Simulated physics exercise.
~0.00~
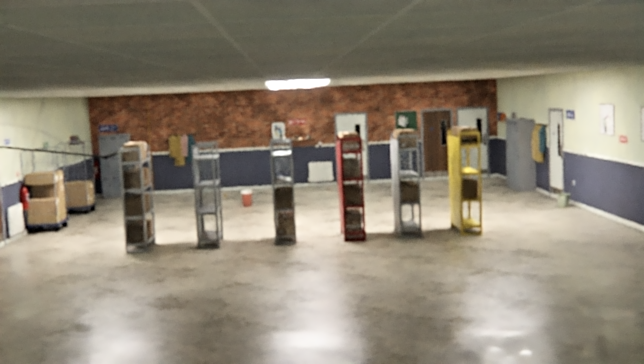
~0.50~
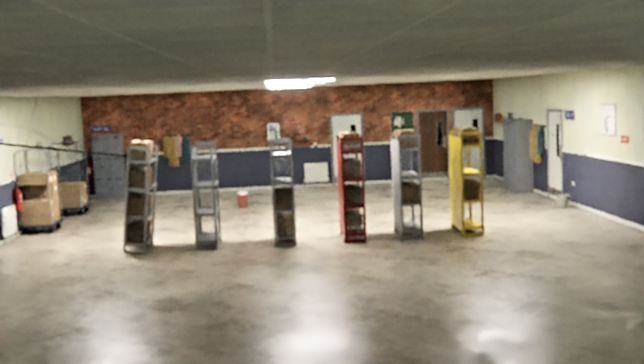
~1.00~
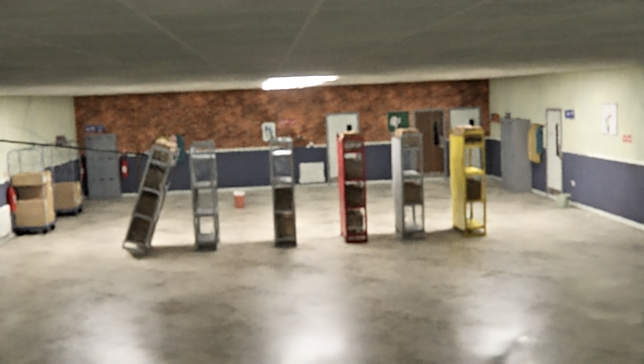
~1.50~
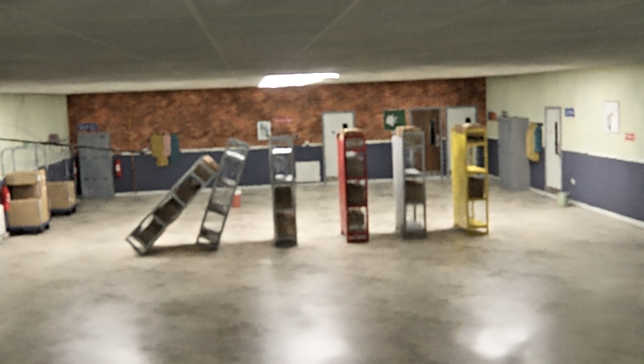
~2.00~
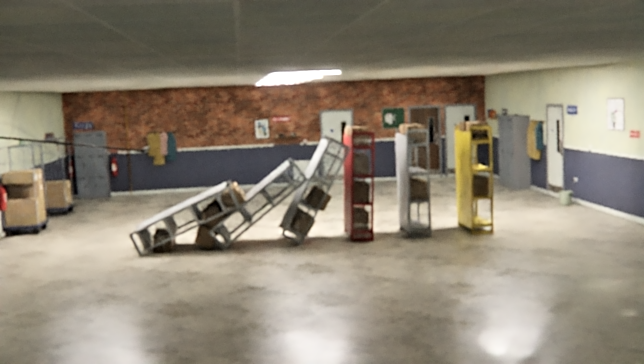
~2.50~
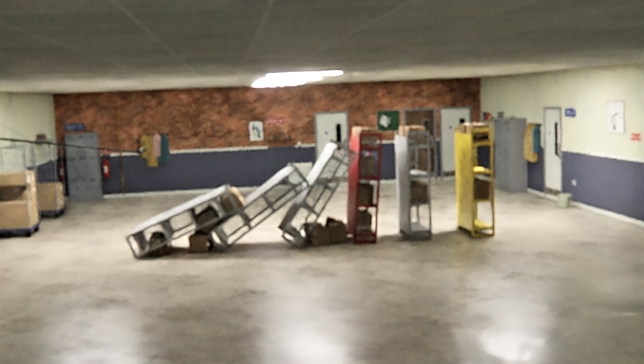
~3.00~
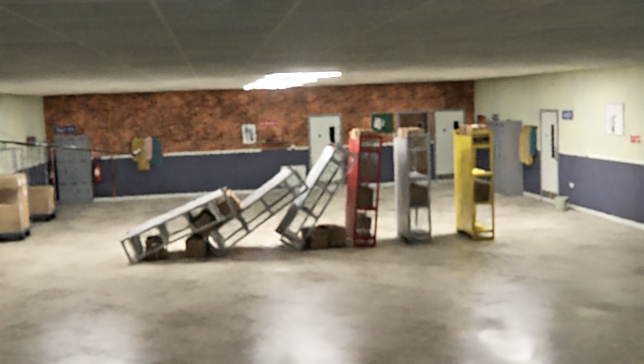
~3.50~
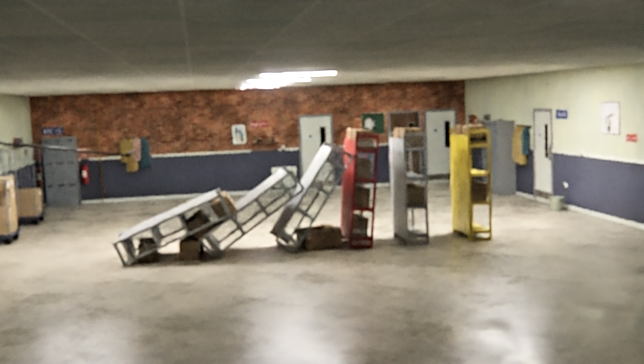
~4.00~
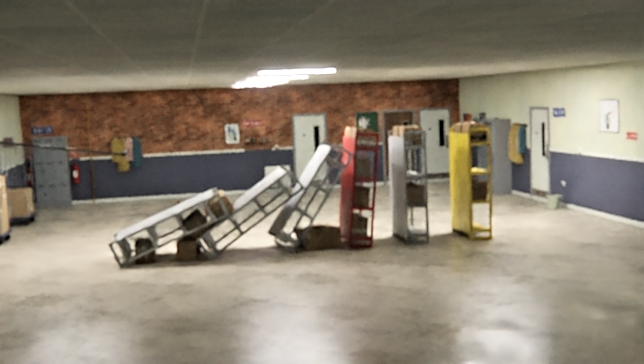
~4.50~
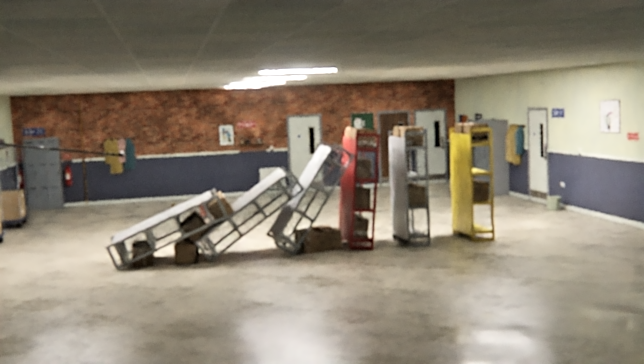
Shelving unit tipping right into its neighbours, leaving three leaning in a row and cartons spilt, while red, grey and yellow units stand.
